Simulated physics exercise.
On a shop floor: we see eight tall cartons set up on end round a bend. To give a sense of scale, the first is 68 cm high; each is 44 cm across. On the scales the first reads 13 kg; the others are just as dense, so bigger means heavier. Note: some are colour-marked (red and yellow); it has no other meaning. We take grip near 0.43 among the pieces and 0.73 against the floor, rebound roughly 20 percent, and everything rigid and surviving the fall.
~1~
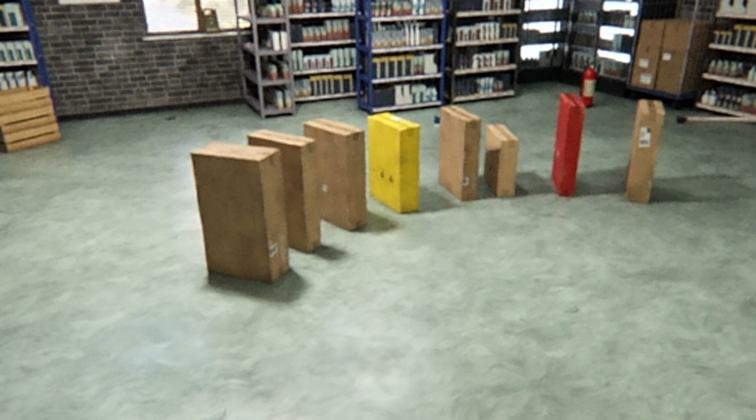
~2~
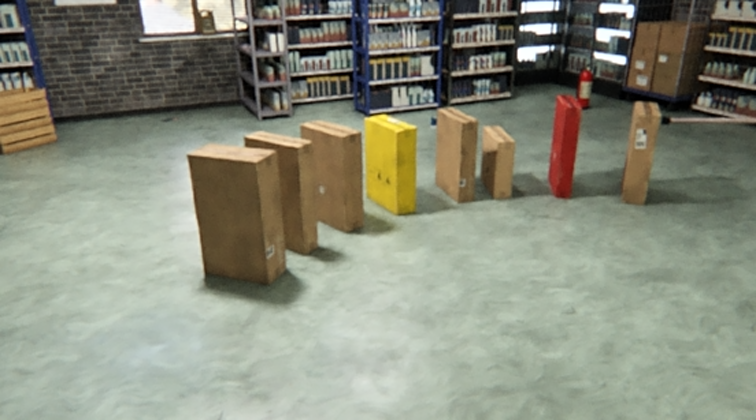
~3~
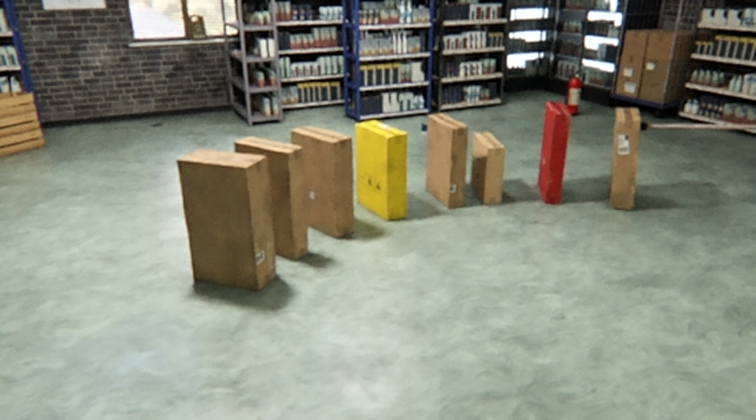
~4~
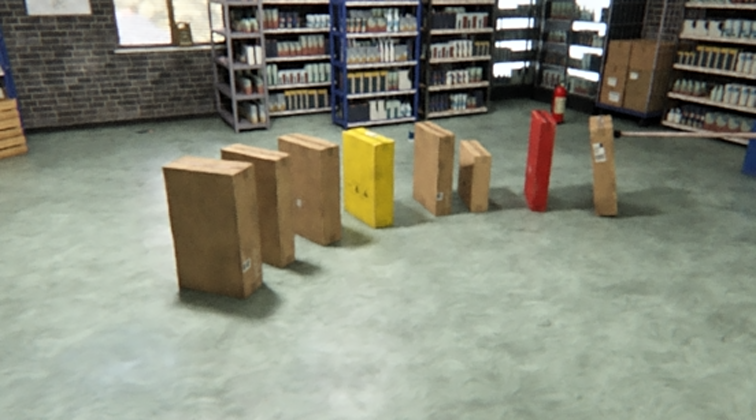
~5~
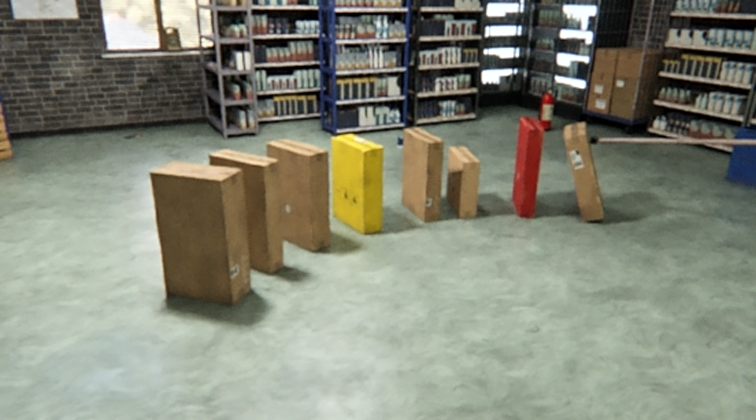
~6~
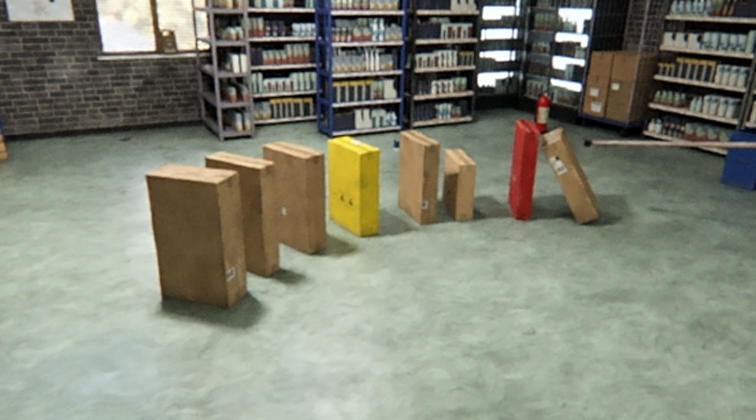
To begin with, eight upright cartons, one yellow and one red, stand in a curved row on a shop floor as the view shifts slightly. A pole comes in from the right and pushes the rightmost carton, which tilts left until it leans close against the red one.
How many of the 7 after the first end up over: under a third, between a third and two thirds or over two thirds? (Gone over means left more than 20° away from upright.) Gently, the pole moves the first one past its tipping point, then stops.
Over two thirds.
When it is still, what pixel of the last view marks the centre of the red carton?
Near (470, 187).
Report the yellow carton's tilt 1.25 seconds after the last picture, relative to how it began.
It sits at about 30 degrees.
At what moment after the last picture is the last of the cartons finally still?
Close to 3.0 seconds, I'd say.
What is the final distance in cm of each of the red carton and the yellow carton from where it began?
The red one ends 40 cm from its start and the yellow one 40 cm.
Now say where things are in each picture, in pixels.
In the first frame (we follow the side turned to the camera; the camera pans a little), pole end (682, 120) 10 cm from the first carton; red carton (572, 153); yellow carton (383, 165); no other piece has moved.
In the second frame, pole end (667, 121) 34 mm from the first carton; red carton (568, 155).
In the third frame, pole end (644, 127) pushing; red carton (557, 161); no other piece has moved.
In the fourth frame, pole end (618, 135) pushing; red carton (543, 169); no other piece has moved.
In the fifth frame, pole end (595, 141) pushing; red carton (531, 175); no other piece has moved.
In the sixth frame, pole end (589, 144) stopped; red carton (527, 178); yellow carton (343, 188); no other piece has moved.
Then, 0.45 s on from the sixth picture, 1 of the 7 other cartons over; red carton tipped 39°.
Then, 1.25 s on from the sixth picture, 4 of the 7 other cartons over; red carton tipped 70°; yellow carton tipped 31°.
Then, 2.21 s on from the sixth picture, 7 of the 7 other cartons over; red carton tipped 73°; yellow carton tipped 66°.
Finally, 7 of the 7 other cartons over; red carton tipped 73°; yellow carton tipped 68°. That is 100 per cent. Not one is left standing. Seen by the last camera, middles, red carton near (470, 187), yellow carton near (310, 210).
